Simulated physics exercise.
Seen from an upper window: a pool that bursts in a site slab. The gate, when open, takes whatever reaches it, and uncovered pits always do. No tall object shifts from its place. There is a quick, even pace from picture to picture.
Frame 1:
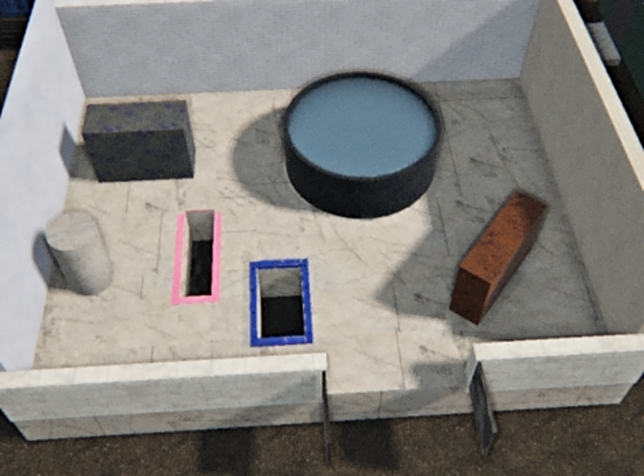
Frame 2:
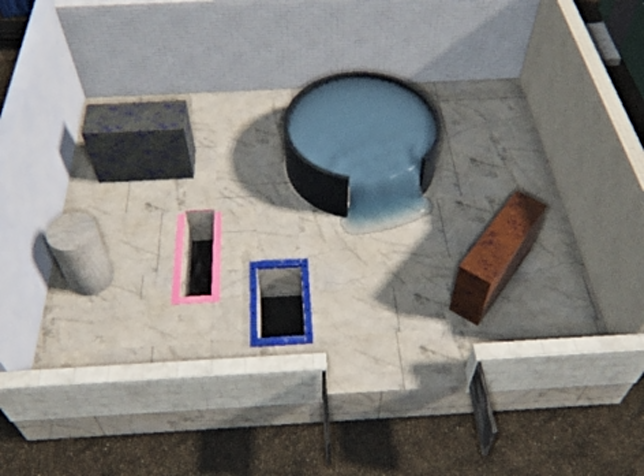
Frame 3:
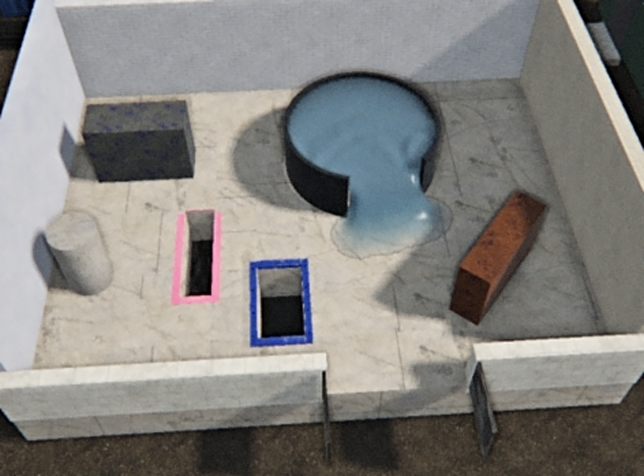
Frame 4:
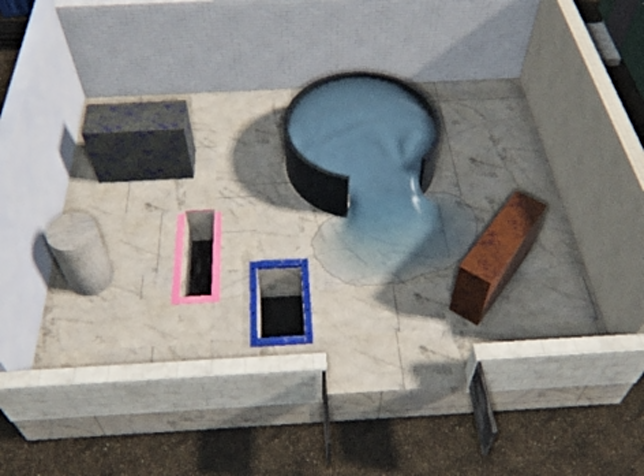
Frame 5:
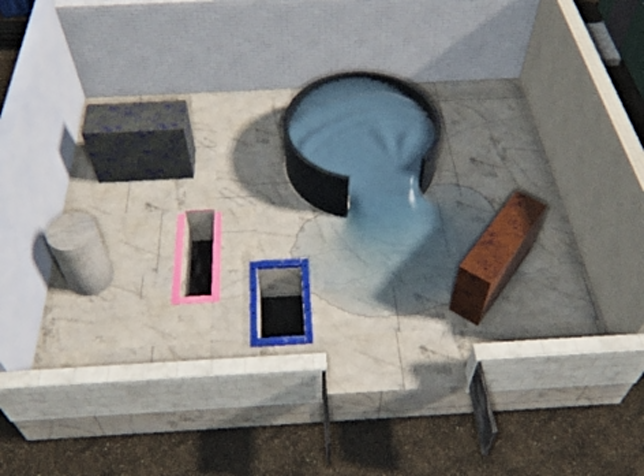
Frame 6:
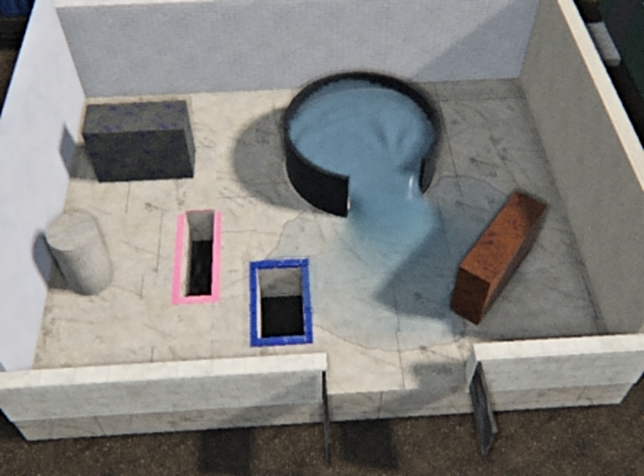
Water bursts from a gap in the round tank and spreads across the pale floor.
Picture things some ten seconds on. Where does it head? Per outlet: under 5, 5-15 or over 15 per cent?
Outcome: The gate ends up high - past fifteen per cent; the pink pit ends up low - beneath five per cent; the blue pit ends up low - beneath five per cent.
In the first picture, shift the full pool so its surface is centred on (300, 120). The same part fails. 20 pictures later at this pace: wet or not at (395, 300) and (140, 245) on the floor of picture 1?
First spot submerged, second spot spared.
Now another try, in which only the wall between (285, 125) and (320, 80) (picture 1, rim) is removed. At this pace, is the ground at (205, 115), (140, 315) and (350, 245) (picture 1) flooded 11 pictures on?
In the order asked: Sodden, out of reach, out of reach.
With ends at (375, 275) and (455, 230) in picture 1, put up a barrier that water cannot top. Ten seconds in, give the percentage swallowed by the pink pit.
The pink pit takes 12 per cent.
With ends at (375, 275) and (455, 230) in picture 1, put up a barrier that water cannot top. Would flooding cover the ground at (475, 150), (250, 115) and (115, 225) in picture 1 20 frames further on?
Going one after another, I'd say reached by the flood, then kept clear of the flood, then kept clear of the flood.
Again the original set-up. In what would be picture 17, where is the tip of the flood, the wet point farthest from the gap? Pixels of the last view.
Roughly at (157, 388).
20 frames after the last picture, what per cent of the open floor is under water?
It should be close to 50 %.
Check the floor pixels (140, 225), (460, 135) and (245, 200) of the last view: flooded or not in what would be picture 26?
Taking them as listed, I'd call them high and dry, soaked through and high and dry.
A moment on, water covers 25 % of the floor; the gate 4 %, the pink pit 0 %, the blue pit 1 %.
Next, water covers 30 % of the floor; the gate 14 %, the pink pit 0 %, the blue pit 1 %.
Then, water covers 50 % of the floor; the gate 28 %, the pink pit 0 %, the blue pit 2 %.
Later, water covers 60 % of the floor; the gate 43 %, the pink pit 0 %, the blue pit 2 %.
In the end, water covers 85 % of the floor; the gate 53 %, the pink pit 1 %, the blue pit 2 %.
